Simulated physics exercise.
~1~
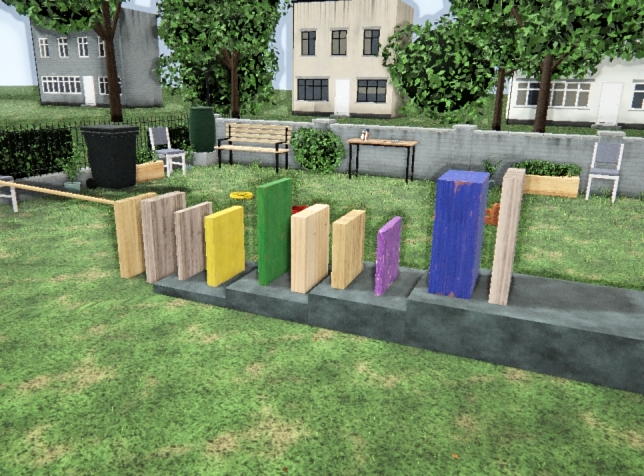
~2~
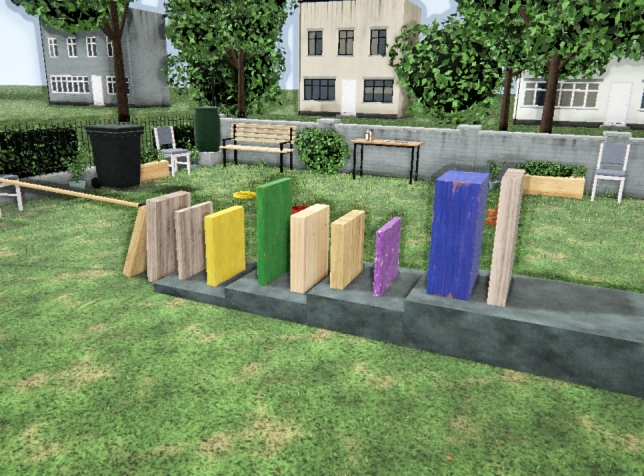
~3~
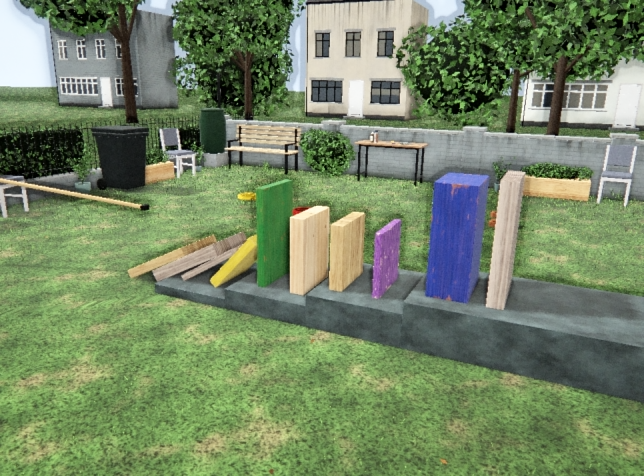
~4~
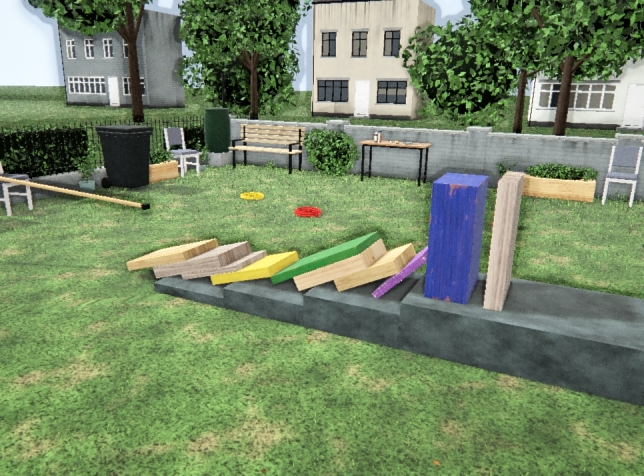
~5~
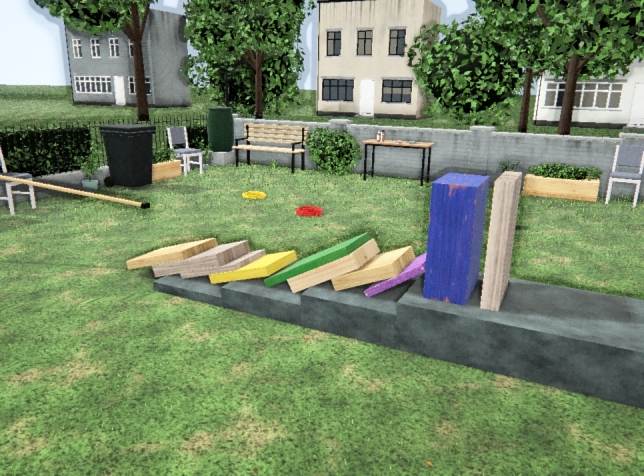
A long pole pushes the first of a row of upright boards rising up low garden steps, and the boards topple rightward one after another, yellow and green included, until the purple one leans against the thick blue board, which stays standing with the last board behind it.
